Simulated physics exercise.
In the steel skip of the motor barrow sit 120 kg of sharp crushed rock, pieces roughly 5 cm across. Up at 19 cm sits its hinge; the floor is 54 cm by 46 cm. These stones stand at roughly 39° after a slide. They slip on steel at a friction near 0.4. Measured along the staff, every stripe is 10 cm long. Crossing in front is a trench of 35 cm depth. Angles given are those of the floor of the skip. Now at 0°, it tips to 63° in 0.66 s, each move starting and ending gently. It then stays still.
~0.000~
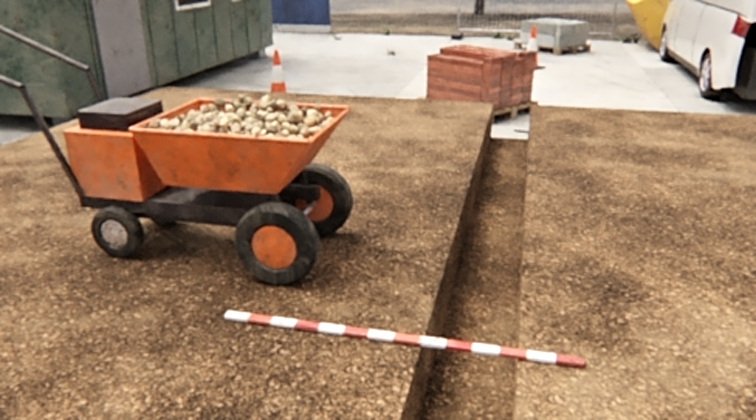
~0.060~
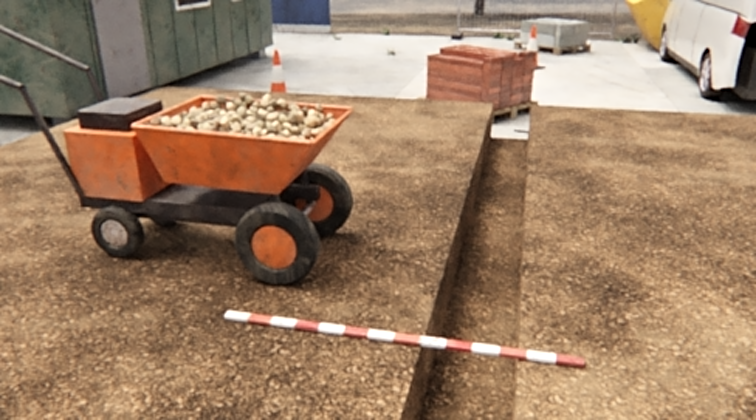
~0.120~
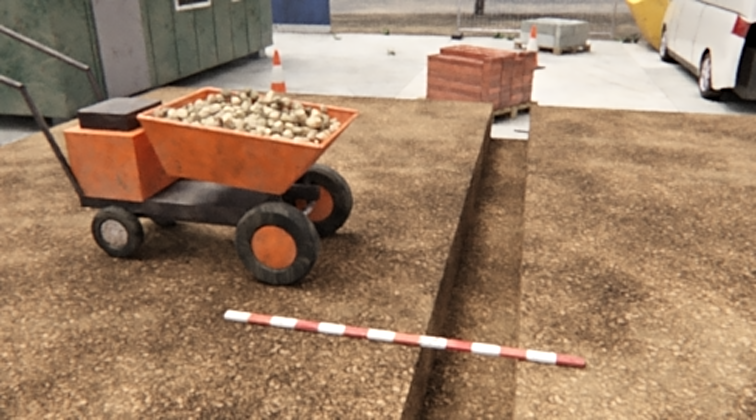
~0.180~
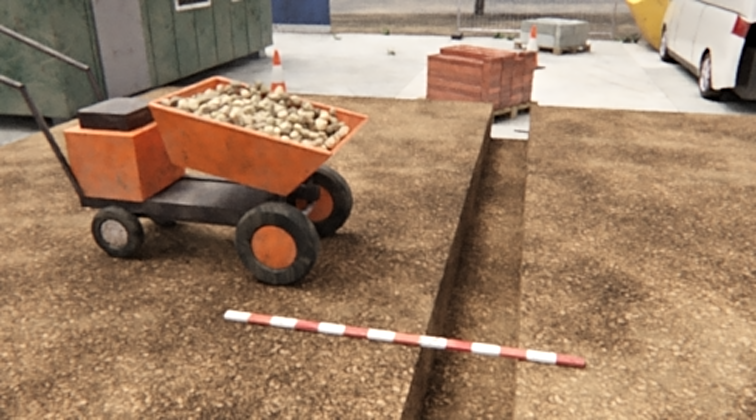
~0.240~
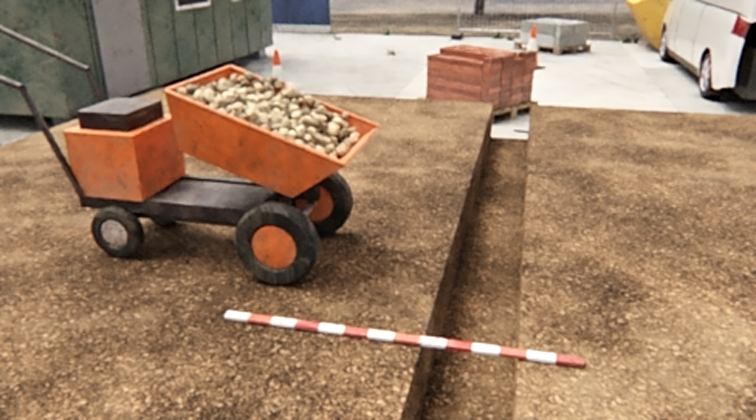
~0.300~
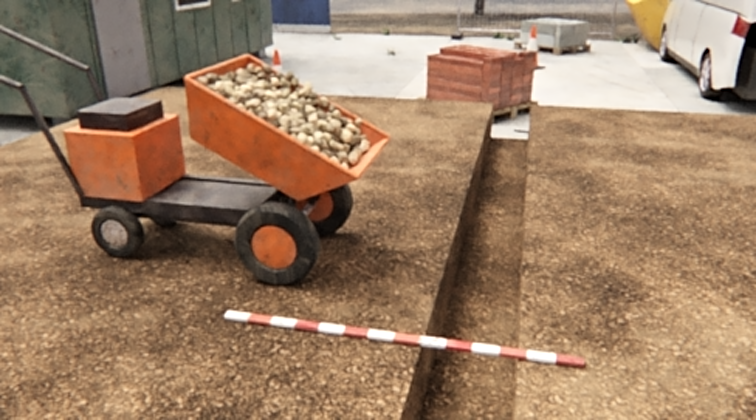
On a building site, an orange motor barrow slowly raising its stone-filled skip, tilting it toward the right beside a trench.
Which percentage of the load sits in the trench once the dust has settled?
Near 47 per cent.
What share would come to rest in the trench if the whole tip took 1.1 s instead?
With that timing, about 30 per cent.
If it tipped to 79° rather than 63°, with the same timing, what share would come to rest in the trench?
Then about 65 per cent.
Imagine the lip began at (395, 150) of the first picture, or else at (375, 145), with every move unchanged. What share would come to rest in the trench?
Estimates: 30 % then 40 %.
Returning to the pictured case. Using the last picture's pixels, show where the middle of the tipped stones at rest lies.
I'd put it close to (477, 329).
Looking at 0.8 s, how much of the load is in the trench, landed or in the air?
5 per cent or so by then.
After 0.5 s the floor is at 54°; 100 % in the skip; the foremost stones are at (391, 185).
After 0.8 s the floor is at 63°; 83 % in the skip, 11 % short of the trench, 6 % in the trench; the foremost stones are at (466, 313).
After 1.1 s the floor is at 63°; 50 % in the skip, 12 % short of the trench, 38 % in the trench; the foremost stones are at (521, 318).
After 3.1 s the floor is at 63°; 40 % in the skip, 13 % short of the trench, 47 % in the trench; the foremost stones are at (525, 310).
